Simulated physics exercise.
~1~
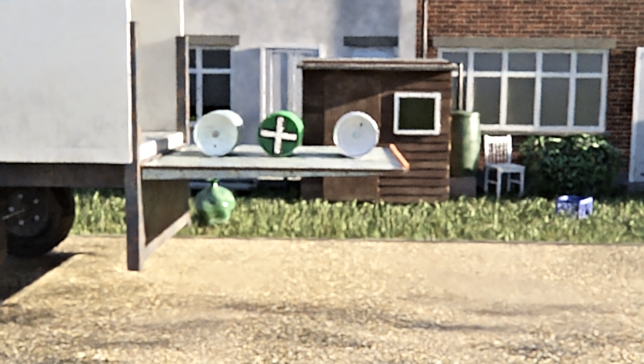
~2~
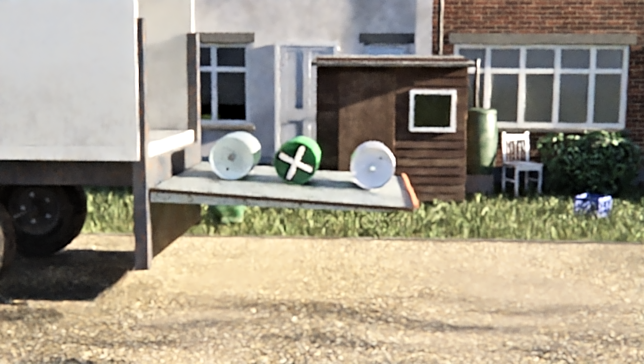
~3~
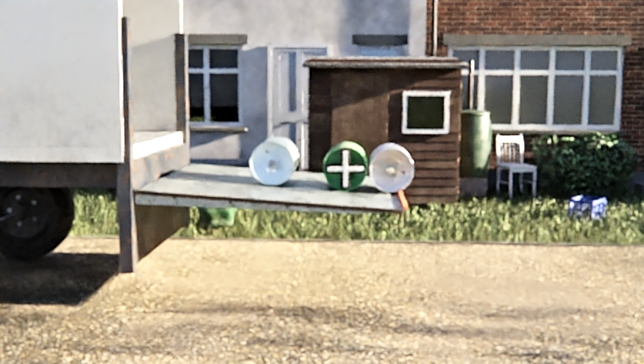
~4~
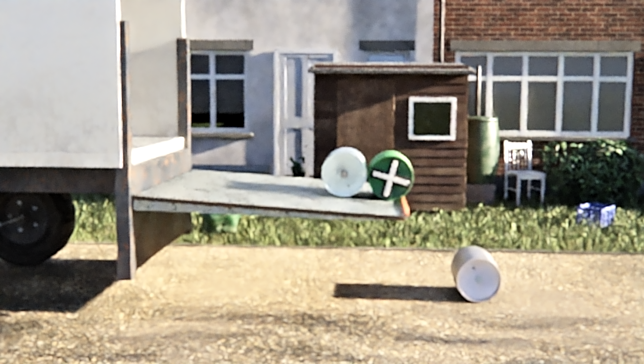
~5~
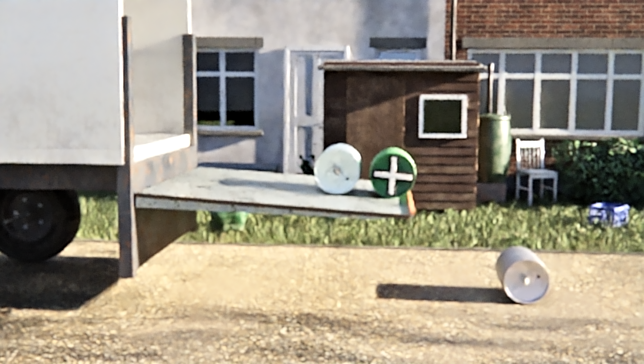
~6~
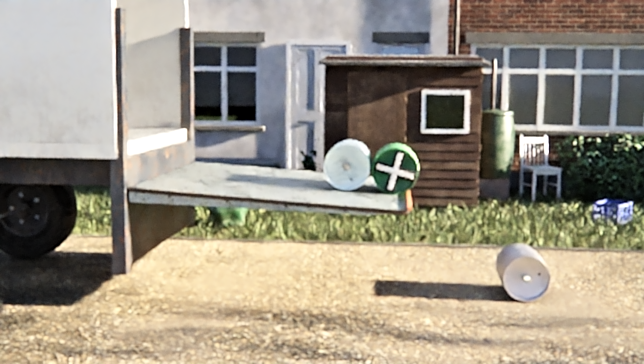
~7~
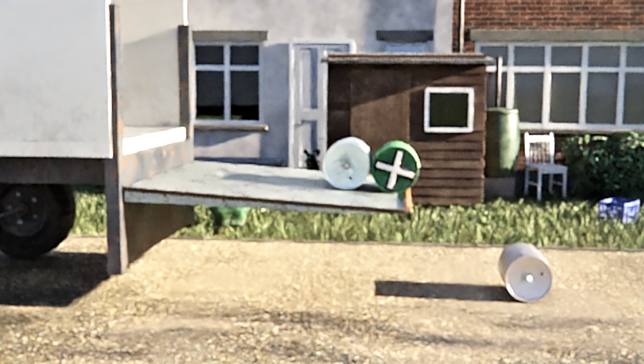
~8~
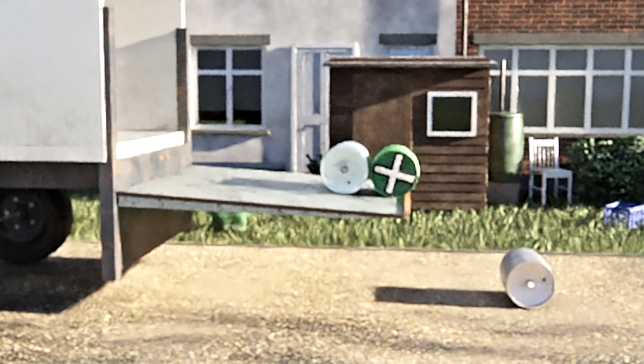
At the start, a green keg marked with a white cross stands between two pale kegs on the lowered tail-lift of a lorry, with houses and a small wooden shed behind. The platform sinks a little and tilts down towards its right edge, and all three kegs roll right. The right-hand pale keg goes over the edge, lands on the ground below and rolls slightly farther right. The green keg stops at the edge, where the other pale keg closes up on its left. Both rock slightly, then settle side by side on the platform, while the fallen keg lies still.
